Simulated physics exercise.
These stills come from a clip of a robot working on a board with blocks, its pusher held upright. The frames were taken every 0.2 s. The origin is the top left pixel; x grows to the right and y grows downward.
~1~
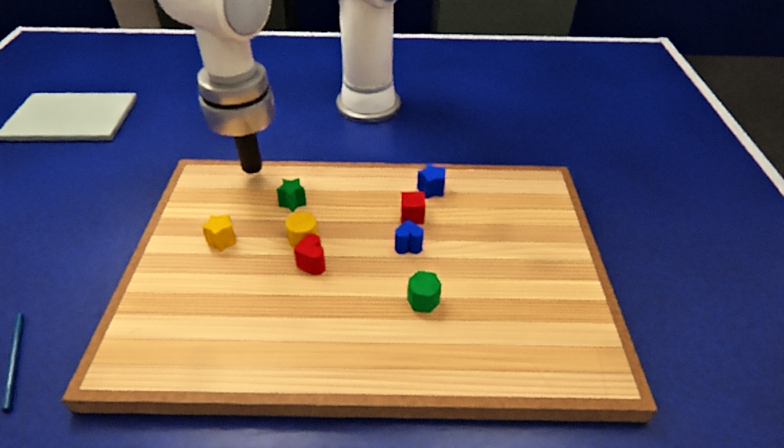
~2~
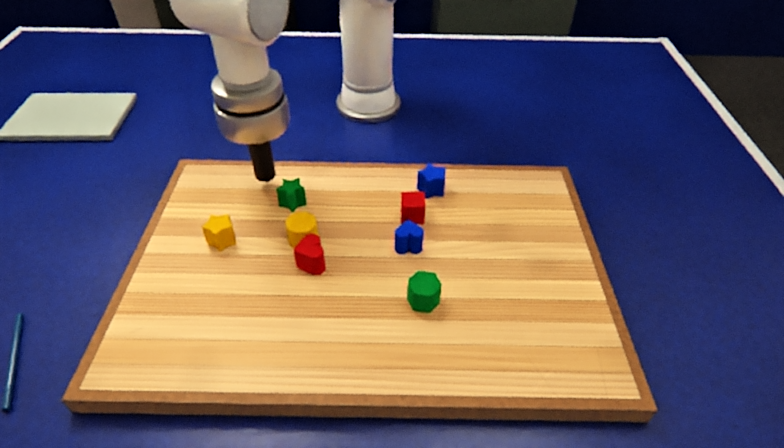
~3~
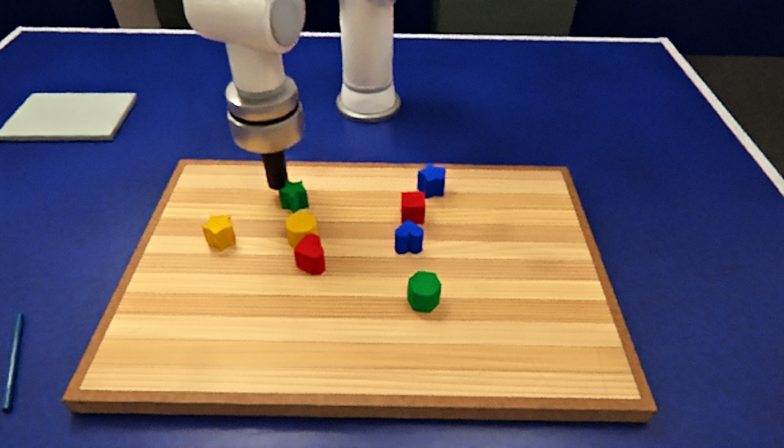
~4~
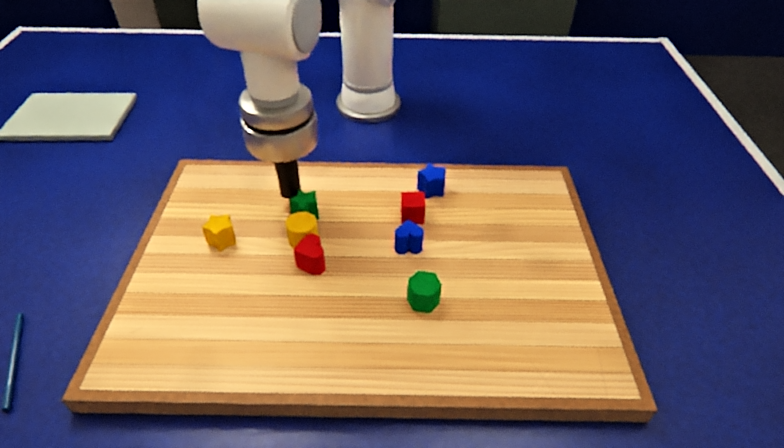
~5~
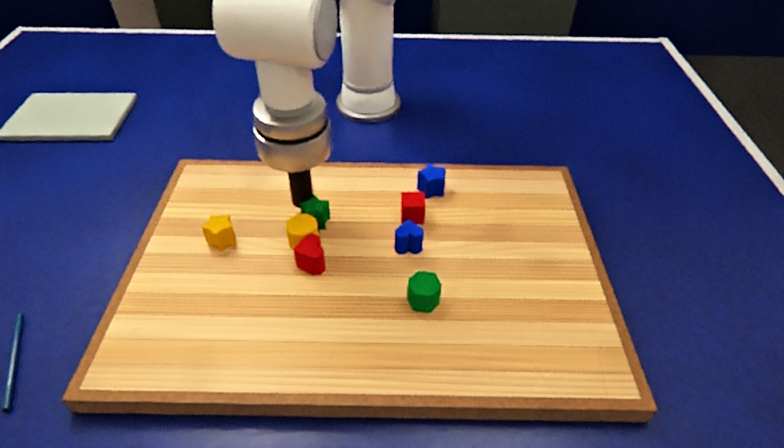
We see a robot arm over a wooden board of red, blue, green and yellow blocks; its dark tip moves right and toward the viewer, reaches the green star-shaped block and pushes it a short way in that direction.
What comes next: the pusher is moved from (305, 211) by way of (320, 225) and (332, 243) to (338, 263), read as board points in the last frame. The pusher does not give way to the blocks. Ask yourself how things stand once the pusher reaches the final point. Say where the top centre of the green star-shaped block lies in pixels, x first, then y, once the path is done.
For the centre of its top, I'd go with (359, 248).
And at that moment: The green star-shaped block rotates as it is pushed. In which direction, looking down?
The answer is counter-clockwise.
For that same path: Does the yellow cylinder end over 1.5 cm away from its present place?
Short answer: No.
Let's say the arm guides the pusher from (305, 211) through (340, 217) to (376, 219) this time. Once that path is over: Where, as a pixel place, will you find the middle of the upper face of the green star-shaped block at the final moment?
It ends at (335, 214).
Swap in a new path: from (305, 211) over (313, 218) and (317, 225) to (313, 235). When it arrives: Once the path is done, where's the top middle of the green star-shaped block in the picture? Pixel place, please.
My estimate: (331, 222).
On the path given first. One third of the way, pusher at (319, 215); yellow cylinder at (303, 228); red heart block at (309, 251); green star-shaped block at (332, 218).
Two thirds of the way, pusher at (331, 233); yellow cylinder at (302, 229); red heart block at (309, 253), turned 15° anticlockwise; green star-shaped block at (347, 235).
At the end, pusher at (337, 253); yellow cylinder at (302, 229); red heart block at (309, 253), turned 15° anticlockwise; green star-shaped block at (359, 248), turned 40° anticlockwise.
